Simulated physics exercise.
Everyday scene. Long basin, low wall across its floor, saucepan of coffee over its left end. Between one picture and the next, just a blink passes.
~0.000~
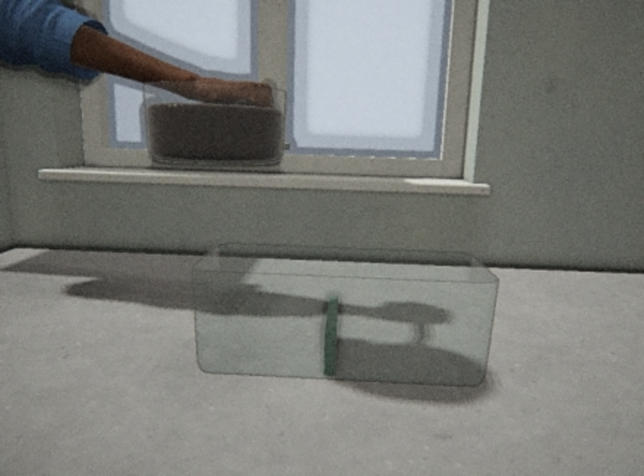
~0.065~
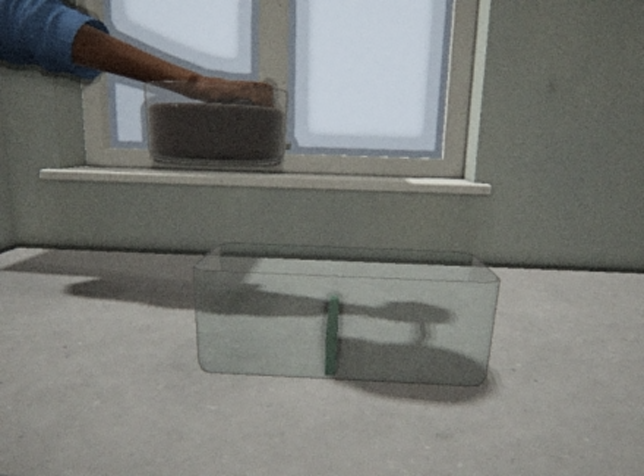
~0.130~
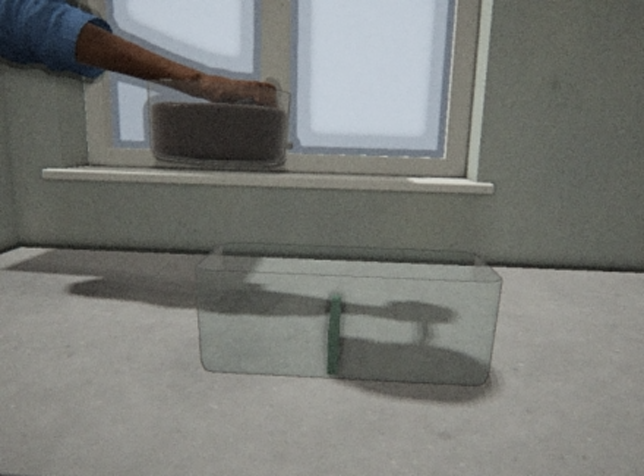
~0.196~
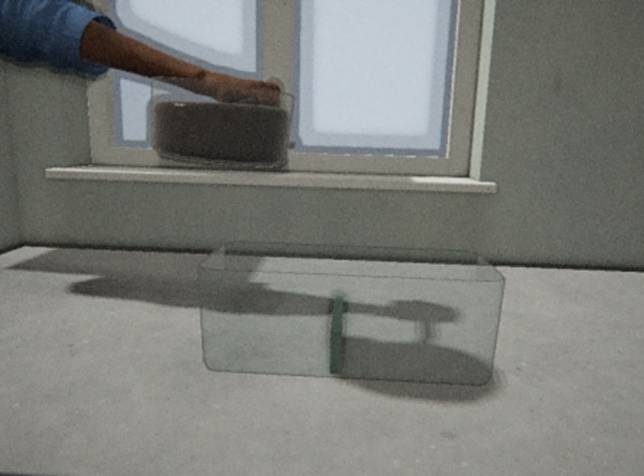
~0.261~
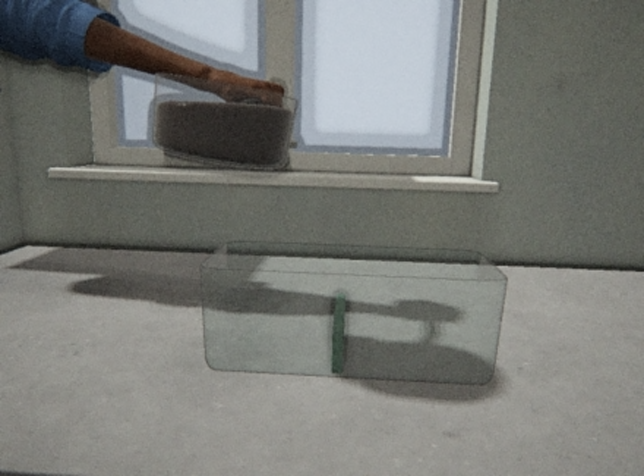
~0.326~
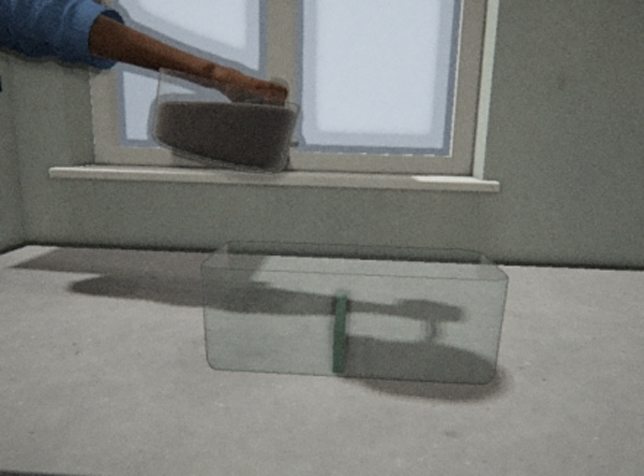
Hand tilting a clear pan of dark brown liquid slightly to the right above a long, empty glass basin with a low divider.
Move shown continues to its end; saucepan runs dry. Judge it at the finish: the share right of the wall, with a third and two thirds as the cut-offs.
At the finish, the right of the wall has a third to two thirds.
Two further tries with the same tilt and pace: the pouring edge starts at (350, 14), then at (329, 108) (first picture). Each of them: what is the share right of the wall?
First try: About 95 %; second try: About 90 %.
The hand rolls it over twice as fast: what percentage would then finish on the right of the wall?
About 45 %.
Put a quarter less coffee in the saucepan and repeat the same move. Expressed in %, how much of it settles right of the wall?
It works out near 45 percent.
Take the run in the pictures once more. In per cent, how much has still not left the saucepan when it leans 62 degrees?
Remaining fraction: Approx. 60 %.
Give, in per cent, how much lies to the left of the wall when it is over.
Near 40 in a hundred.
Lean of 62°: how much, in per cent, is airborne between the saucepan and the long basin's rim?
That comes to near 30 percent.
A moment on, the saucepan is tipped part way and 60 per cent is still to pour, 2 is left of the wall and 8 right of it.
Next, the saucepan is tipped on its side and 13 per cent is still to pour, 17 is left of the wall and 59 right of it.
Then the saucepan is tipped right over and 1 per cent is still to pour, 37 is left of the wall and 60 right of it.
Later the saucepan is tipped right over and 0 per cent is still to pour, 39 is left of the wall and 60 right of it.
In the end 39 per cent lies left of the wall, 60 right of it and 1 outside.
